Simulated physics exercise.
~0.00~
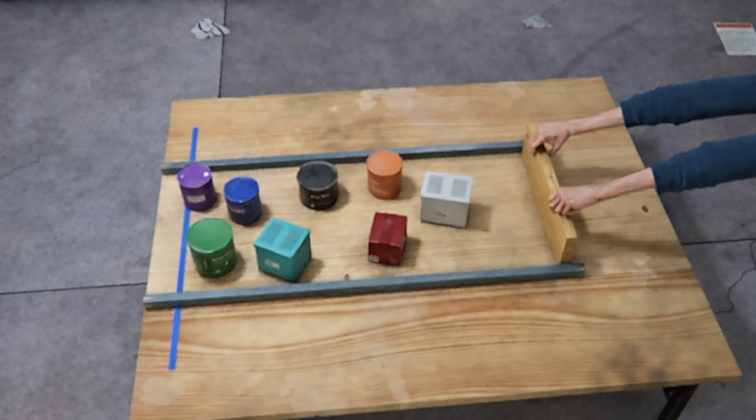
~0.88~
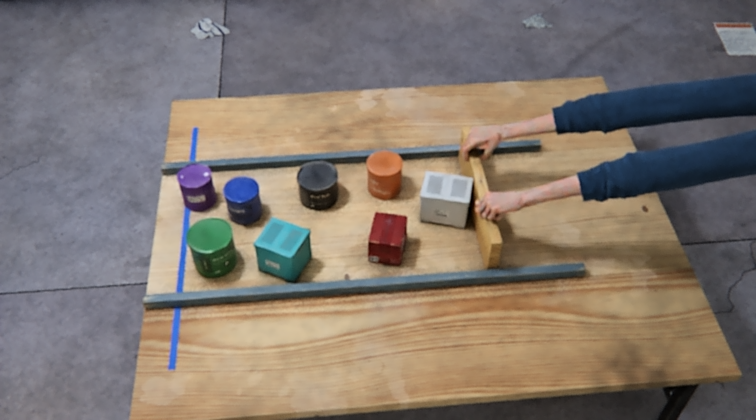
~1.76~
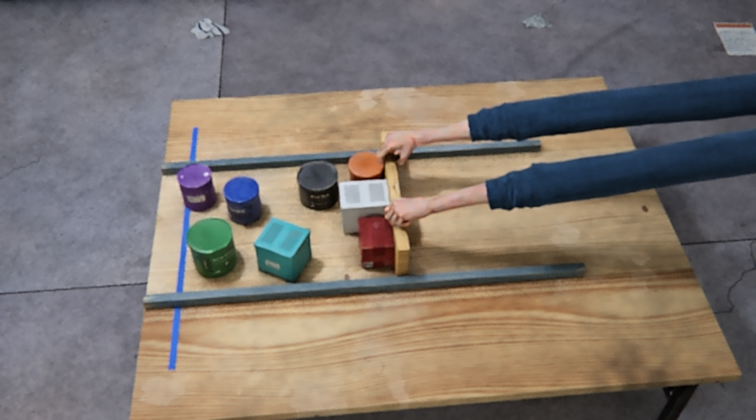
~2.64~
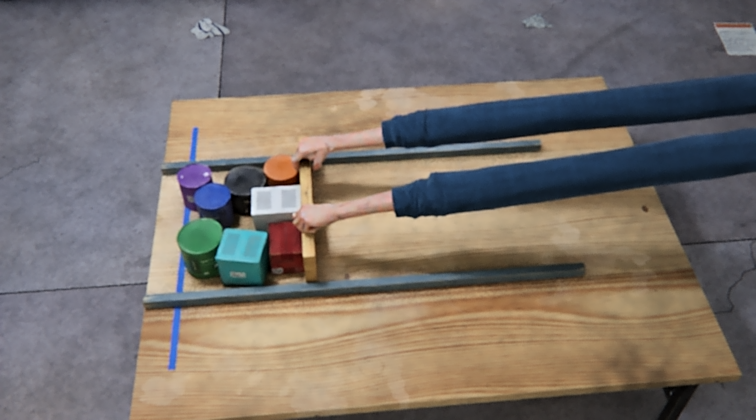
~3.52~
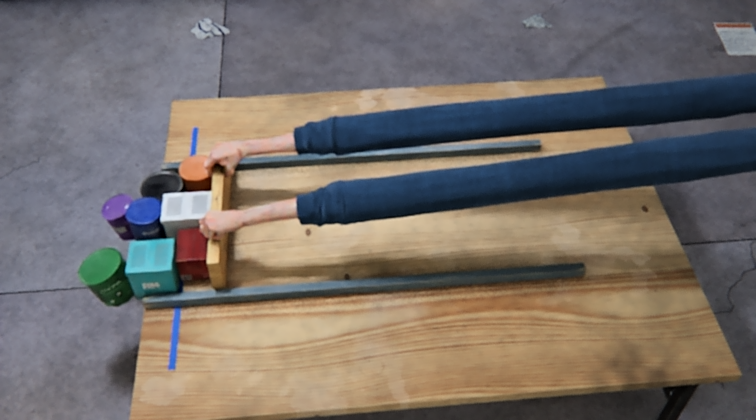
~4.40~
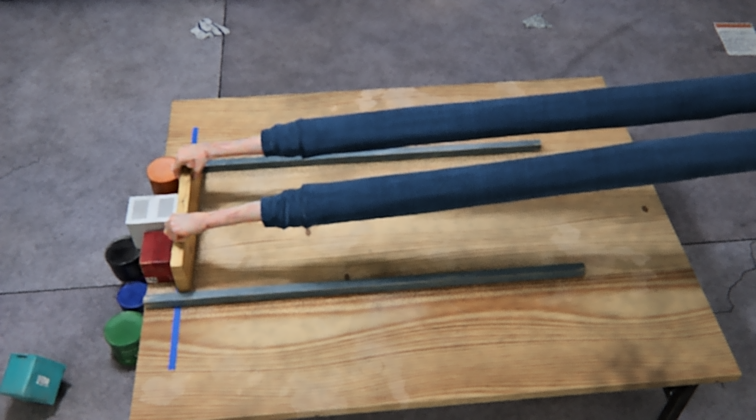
A wooden plank, pushed left by two hands, sweeps several containers off the table's edge.
